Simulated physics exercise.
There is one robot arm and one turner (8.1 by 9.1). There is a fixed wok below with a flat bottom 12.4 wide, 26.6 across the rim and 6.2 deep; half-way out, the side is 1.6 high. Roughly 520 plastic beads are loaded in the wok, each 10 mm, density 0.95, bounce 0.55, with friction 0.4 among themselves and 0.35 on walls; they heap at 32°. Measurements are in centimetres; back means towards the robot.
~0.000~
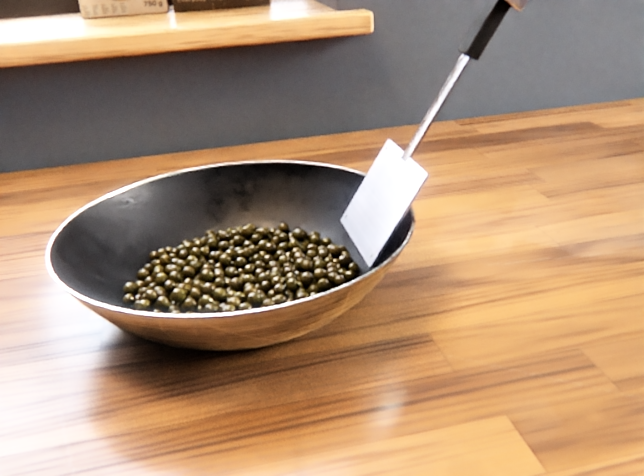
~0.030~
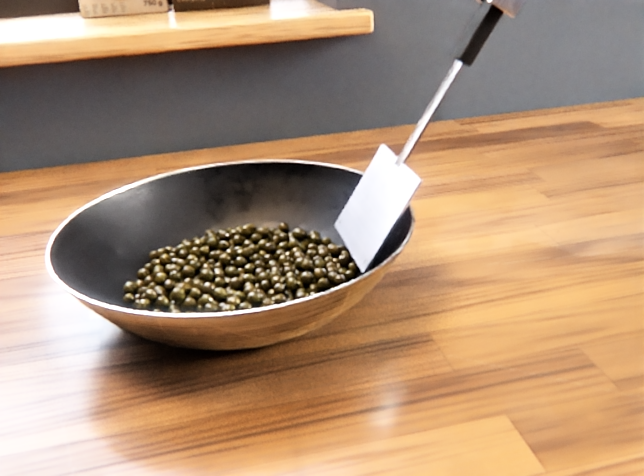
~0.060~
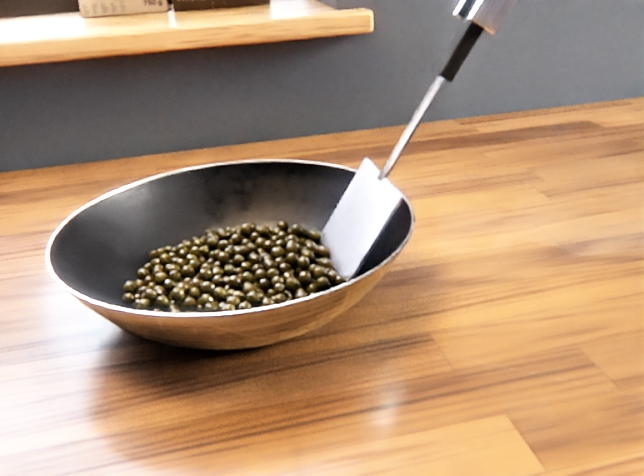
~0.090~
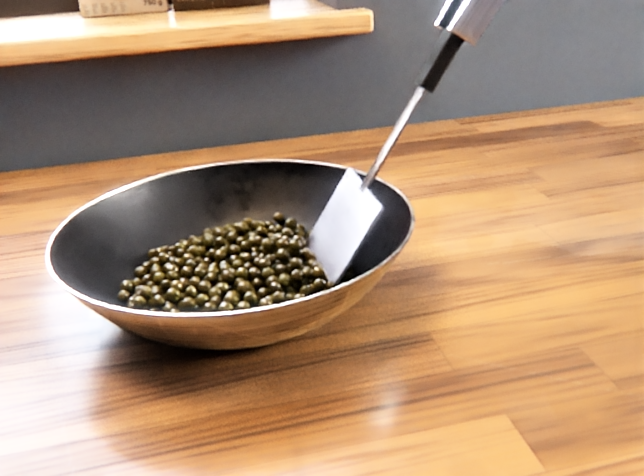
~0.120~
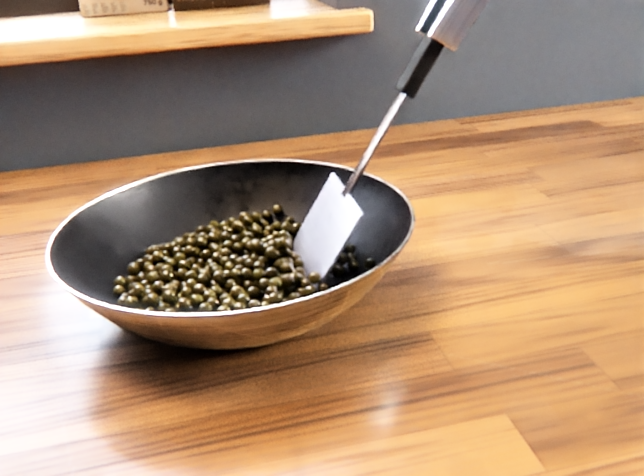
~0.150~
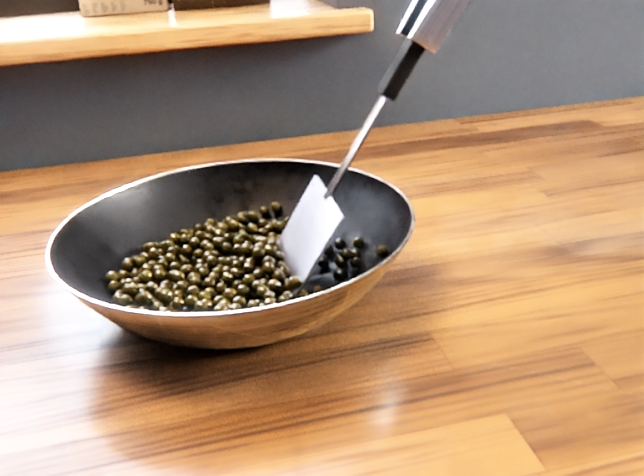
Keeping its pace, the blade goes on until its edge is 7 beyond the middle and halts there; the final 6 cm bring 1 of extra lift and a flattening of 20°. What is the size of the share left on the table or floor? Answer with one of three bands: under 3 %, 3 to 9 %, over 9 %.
Under 3 %.
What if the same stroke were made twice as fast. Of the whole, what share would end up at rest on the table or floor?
Near 10 %.
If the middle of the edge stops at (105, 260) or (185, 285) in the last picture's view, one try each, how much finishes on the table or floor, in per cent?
Try 1: Approx. 15 %; try 2: Approx. 0 %.
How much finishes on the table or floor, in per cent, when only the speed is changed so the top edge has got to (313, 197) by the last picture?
Share: Roughly 0 %.
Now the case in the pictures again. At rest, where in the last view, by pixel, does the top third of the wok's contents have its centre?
Close to pixel (121, 261).
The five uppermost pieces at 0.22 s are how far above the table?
4 cm.
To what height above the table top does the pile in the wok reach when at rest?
Some 6.5 cm above the table.
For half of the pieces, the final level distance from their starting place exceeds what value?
The answer is about 4 cm.
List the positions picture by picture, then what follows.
Turner top edge at (408, 155), sloping 57°; upper third of the load around (238, 273), from x 130 to 355, top at y 230; 515 in the wok, in the first frame.
Turner top edge at (401, 161), sloping 57°; upper third of the load around (238, 272), from x 130 to 355, top at y 230, in the second frame.
Turner top edge at (383, 176), sloping 57°; upper third of the load around (241, 271), from x 130 to 350, top at y 225, in the third frame.
Turner top edge at (365, 186), sloping 57°; upper third of the load around (238, 271), from x 125 to 350, top at y 220, in the fourth frame.
Turner top edge at (347, 192), sloping 57°; upper third of the load around (230, 270), from x 120 to 370, top at y 210, in the fifth frame.
Turner top edge at (329, 194), sloping 57°; upper third of the load around (220, 270), from x 115 to 380, top at y 205; 515 in the wok, in the sixth frame.
By 0.22 s, sloping 56°, highest piece 5 above the table; 515 in the wok.
By 0.30 s, sloping 46°, highest piece 5 above the table; 515 in the wok.
By 0.53 s, sloping 37°, highest piece 6 above the table; 515 in the wok.
By 1.58 s, sloping 37°, highest piece 6 above the table; 515 in the wok.
Final count, 515 in the wok. That is 0 % on the table or floor.
